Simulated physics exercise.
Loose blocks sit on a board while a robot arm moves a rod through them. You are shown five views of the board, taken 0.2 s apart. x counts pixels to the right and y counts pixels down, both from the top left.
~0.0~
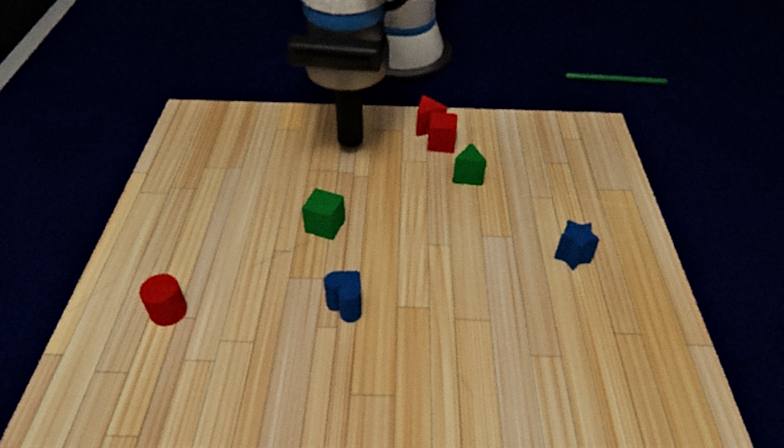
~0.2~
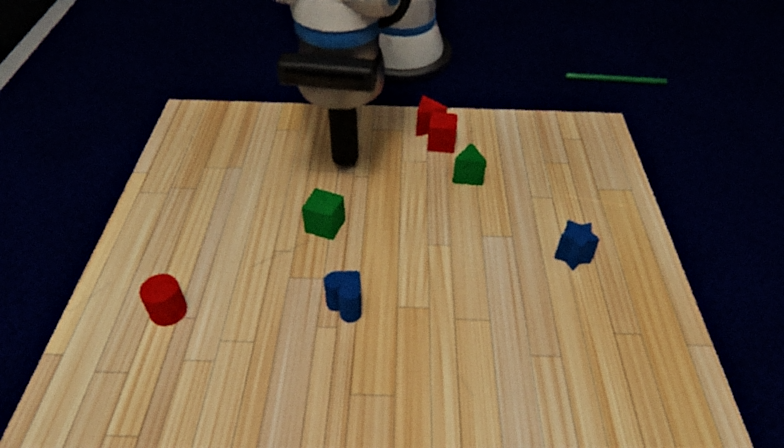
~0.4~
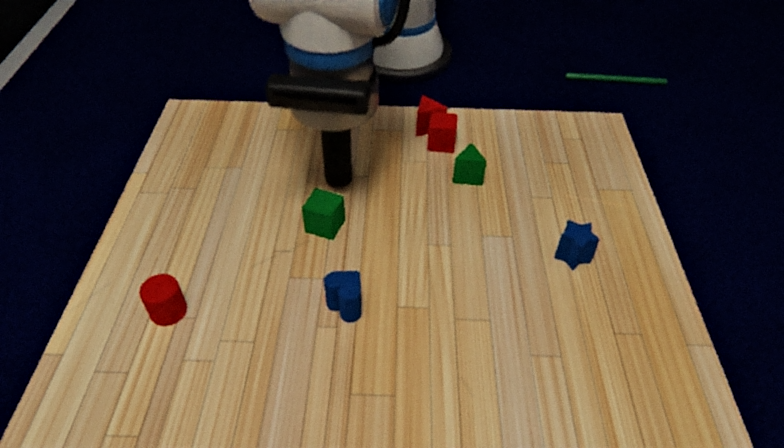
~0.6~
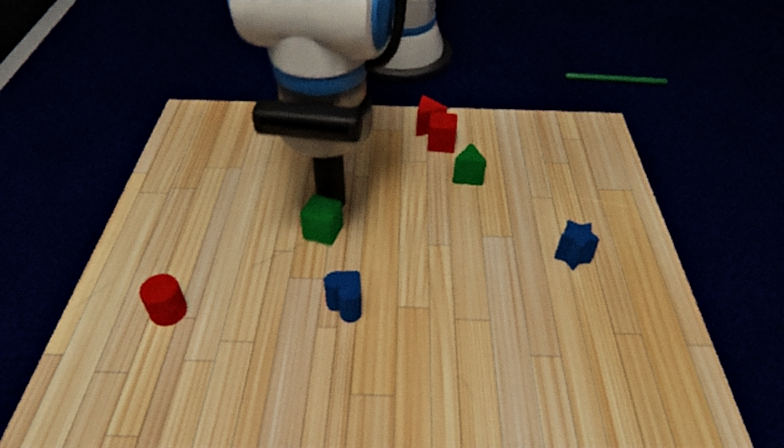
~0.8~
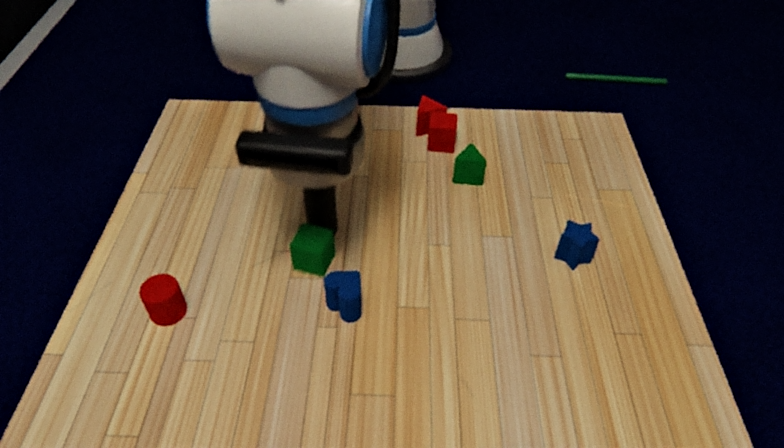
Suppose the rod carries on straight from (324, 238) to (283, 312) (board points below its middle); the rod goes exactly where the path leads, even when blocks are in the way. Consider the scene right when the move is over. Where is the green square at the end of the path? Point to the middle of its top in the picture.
The middle of its upper face should be somewhere near (283, 317).
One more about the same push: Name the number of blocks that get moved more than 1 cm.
I'm going with one.
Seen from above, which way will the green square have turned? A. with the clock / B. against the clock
(B)
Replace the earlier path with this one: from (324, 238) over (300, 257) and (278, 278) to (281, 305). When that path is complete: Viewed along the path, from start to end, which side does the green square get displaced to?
Shifts left.
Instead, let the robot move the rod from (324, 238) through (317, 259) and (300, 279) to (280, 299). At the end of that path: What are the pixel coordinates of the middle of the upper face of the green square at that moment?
The point I'd pick in the picture is (284, 303).
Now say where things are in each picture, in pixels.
Rod tip at (351, 140); block tops, green square at (323, 201); blue heart-shaped block at (345, 282), in the first frame.
Rod at (345, 158); blocks unchanged, in the second frame.
Rod at (339, 178); blocks unchanged, in the third frame.
Rod at (332, 202); green square at (321, 207), in the fourth frame.
Rod at (323, 230); green square at (312, 237); blue heart-shaped block at (345, 282), in the fifth frame.
The first path, step by step. Halfway along, rod at (304, 265); green square at (297, 276), turned 20° anticlockwise.
At the end, rod at (281, 304); green square at (283, 318), turned 45° anticlockwise; blue heart-shaped block in place.
